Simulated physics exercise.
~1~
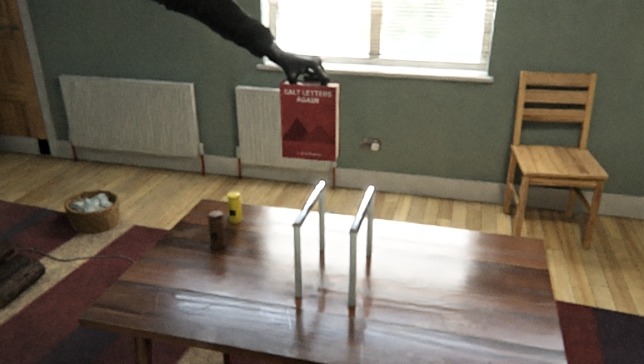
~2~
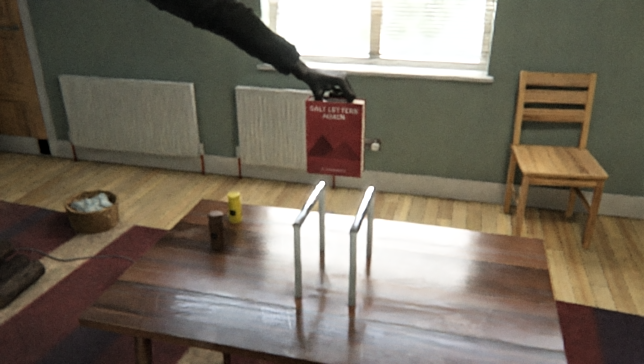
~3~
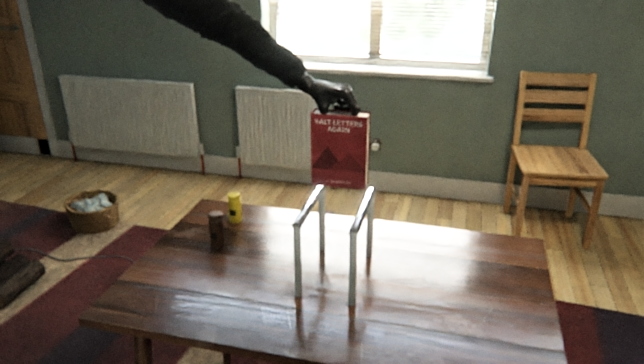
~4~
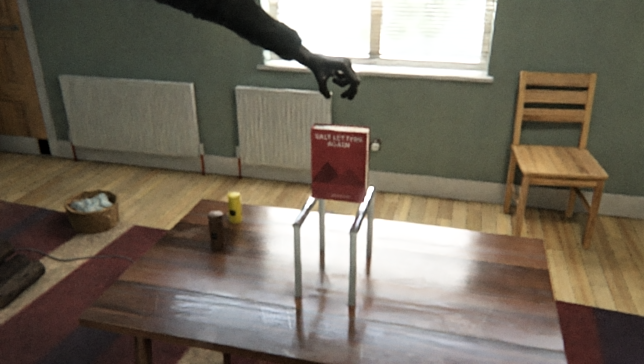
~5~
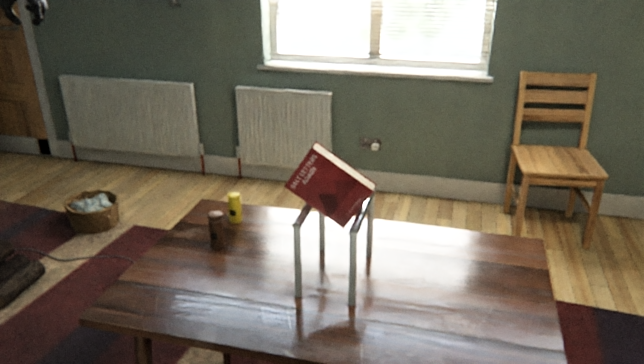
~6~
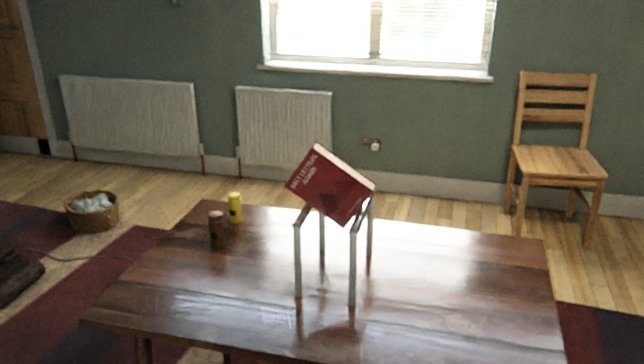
Room with wooden table, a dark-gloved hand lowering a red book onto two metal supports, releasing it, the book tipping and lodging aslant.
